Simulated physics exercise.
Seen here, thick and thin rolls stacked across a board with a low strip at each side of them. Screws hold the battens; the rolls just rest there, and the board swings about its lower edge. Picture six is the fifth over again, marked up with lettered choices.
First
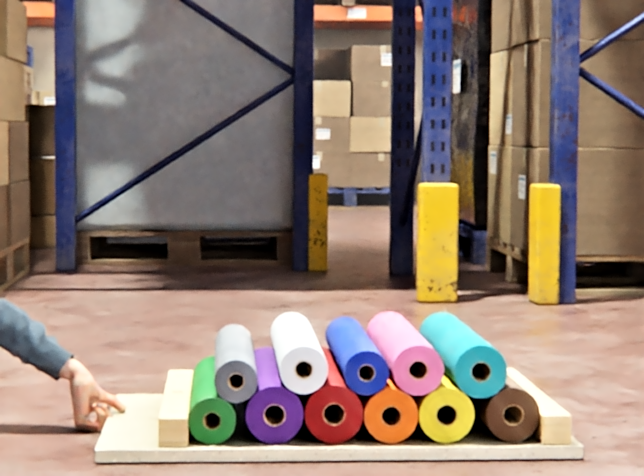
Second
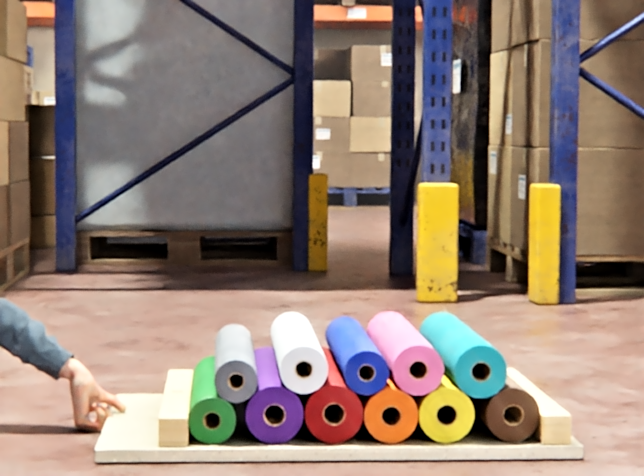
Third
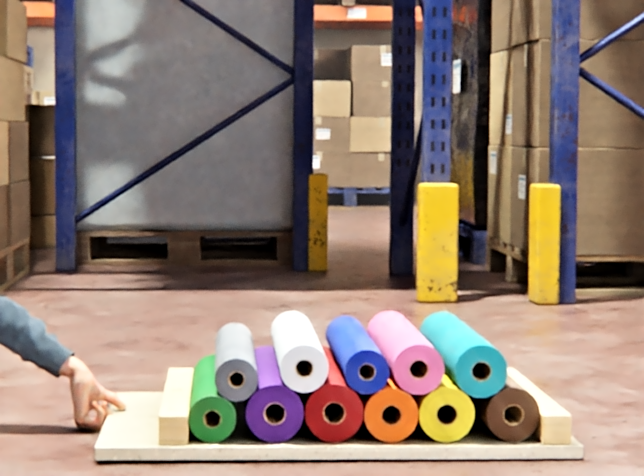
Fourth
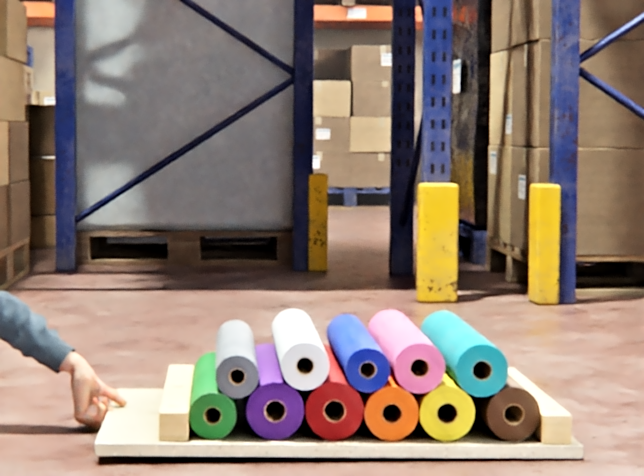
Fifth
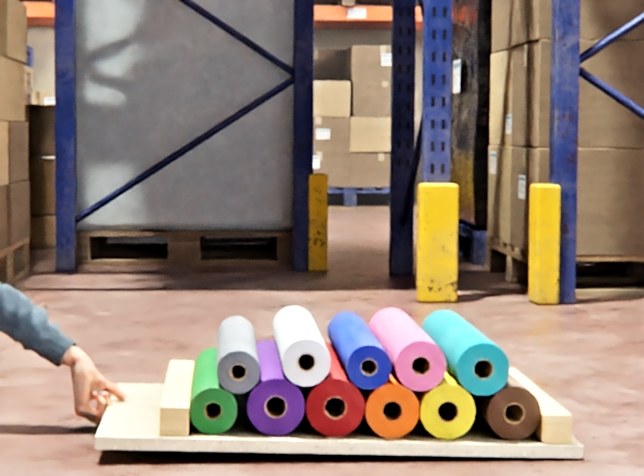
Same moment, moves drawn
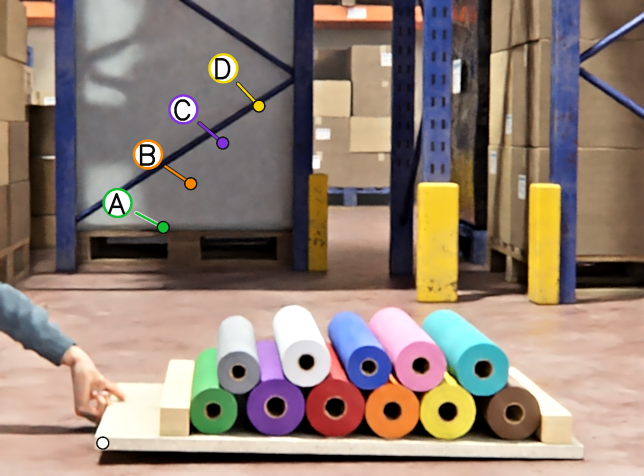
A hand at the left slightly lifts one end of a board stacked with colourful rolls.
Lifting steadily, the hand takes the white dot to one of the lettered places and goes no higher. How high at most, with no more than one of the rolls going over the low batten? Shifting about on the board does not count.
Lift it to A and no more.
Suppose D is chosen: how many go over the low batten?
With D, five.
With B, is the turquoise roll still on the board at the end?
No.
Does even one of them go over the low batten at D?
At D: Yes.
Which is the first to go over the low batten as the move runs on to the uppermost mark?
The turquoise one.
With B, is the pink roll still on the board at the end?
No, with B.
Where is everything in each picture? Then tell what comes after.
Turquoise roll (481, 372); pink roll (418, 370); grey roll (236, 381), in the first frame.
Grey roll (236, 381); white roll (303, 370), in the second frame.
Board (331, 410); green roll (212, 419); purple roll (275, 413); turquoise roll (481, 371), in the third frame.
Board (331, 407); green roll (213, 415); purple roll (275, 411), in the fourth frame.
Board (331, 404); green roll (213, 410); purple roll (276, 407), in the fifth frame.
On the marked copy, A at (163, 227); B at (191, 184); C at (223, 143); D at (259, 106); the white dot at (103, 443).
With A. Early on, board at 17°.
Further on, board at 28°.
At the end, board at 28°, none over the low batten.
As for the rest, B four over the low batten (turquoise, pink, white, blue); C four over the low batten (turquoise, pink, white, blue); D five over the low batten.
